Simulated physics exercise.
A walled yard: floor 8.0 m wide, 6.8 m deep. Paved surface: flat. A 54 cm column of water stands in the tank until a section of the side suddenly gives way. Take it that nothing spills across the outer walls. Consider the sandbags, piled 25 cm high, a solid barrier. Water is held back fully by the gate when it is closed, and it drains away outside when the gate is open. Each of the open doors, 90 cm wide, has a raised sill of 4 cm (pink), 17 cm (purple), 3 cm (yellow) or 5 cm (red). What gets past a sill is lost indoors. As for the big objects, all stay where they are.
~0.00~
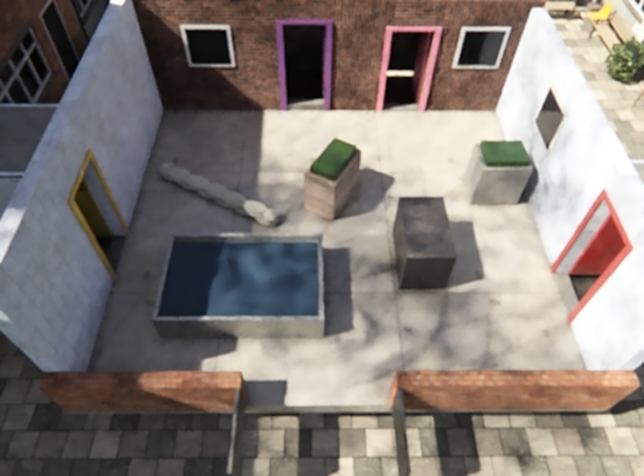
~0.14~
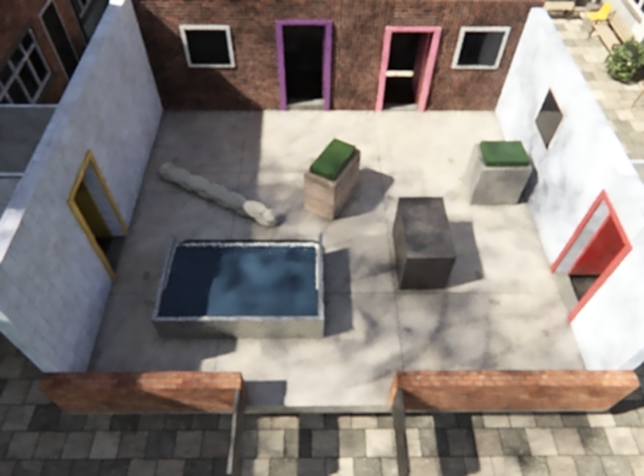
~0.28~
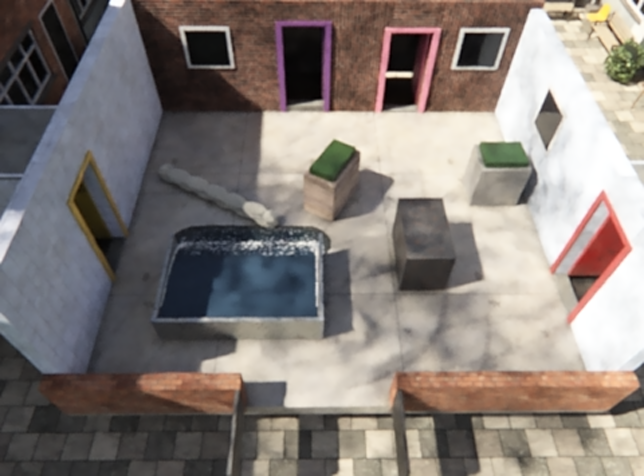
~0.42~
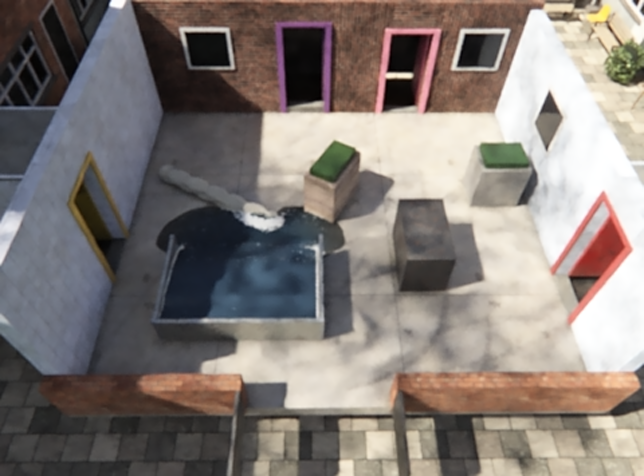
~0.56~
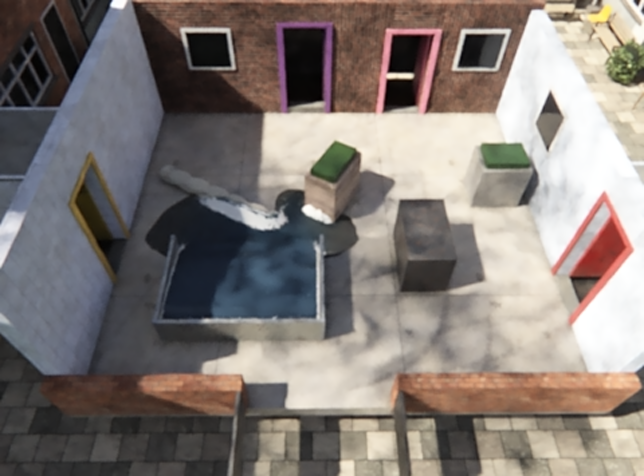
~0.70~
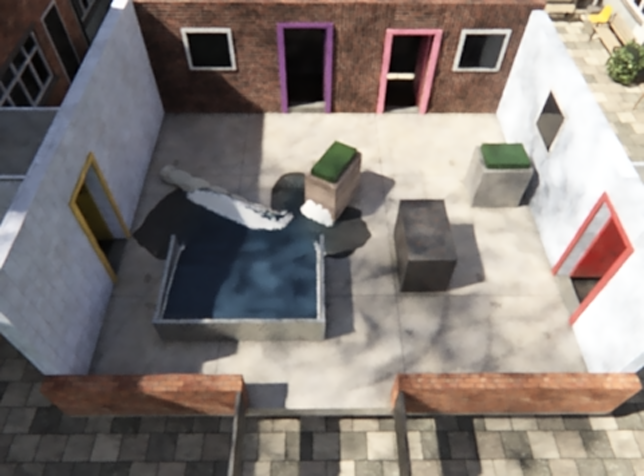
Dark blue water sits still in a rectangular tank in a walled yard, then churns white along its far edge. It pours out over the paving behind the tank, reaching the pale, lumpy barrier and foaming against it, then spreads wider to both sides and around the base of a grass-topped block.
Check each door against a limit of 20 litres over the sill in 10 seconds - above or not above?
Result: The pink door lets in less than the cap; the purple door lets in less than the cap; the yellow door lets in more than the cap; the red door lets in less than the cap.
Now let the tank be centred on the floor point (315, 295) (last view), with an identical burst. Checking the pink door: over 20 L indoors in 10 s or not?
So the pink door tops the limit.
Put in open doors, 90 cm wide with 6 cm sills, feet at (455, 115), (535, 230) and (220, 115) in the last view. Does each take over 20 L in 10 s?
Note, doorways in listed order: Stays short, stays short, goes beyond.
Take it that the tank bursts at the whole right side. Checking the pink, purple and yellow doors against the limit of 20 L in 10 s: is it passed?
Then pink exceeds it, purple does not exceed it, yellow does not exceed it.
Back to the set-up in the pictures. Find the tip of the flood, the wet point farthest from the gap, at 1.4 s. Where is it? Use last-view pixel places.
About pixel (309, 123).
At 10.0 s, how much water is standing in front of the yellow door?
Some 5.0 cm.
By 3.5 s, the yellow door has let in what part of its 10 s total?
About 25%.
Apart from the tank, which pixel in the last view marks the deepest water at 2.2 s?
Close to pixel (148, 202).
After 1.4 s water covers 20 % of the floor and is deepest (38 cm) near (308, 216); pink door not reached, purple door not reached, yellow door not reached, red door not reached.
After 2.2 s water covers 40 % of the floor and is deepest (34 cm) near (148, 202); pink door not reached, purple door 12 cm at the sill, 0 L in, yellow door 7 cm at the sill, 0 L in, red door not reached.
After 3.5 s water covers 55 % of the floor and is deepest (22 cm) near (202, 118); pink door 3 cm at the sill, 0 L in, purple door 8 cm at the sill, 0 L in, yellow door 11 cm at the sill, 28 L in, red door not reached.
After 6.0 s water covers 70 % of the floor and is deepest (13 cm) near (83, 393); pink door 2 cm at the sill, 0 L in, purple door 5 cm at the sill, 0 L in, yellow door 7 cm at the sill, 76 L in, red door not reached.
After 10.0 s water covers 90 % of the floor and is deepest (8 cm) near (506, 166); pink door 6 cm at the sill, 0 L in, purple door 3 cm at the sill, 0 L in, yellow door 5 cm at the sill, 105 L in, red door not reached.
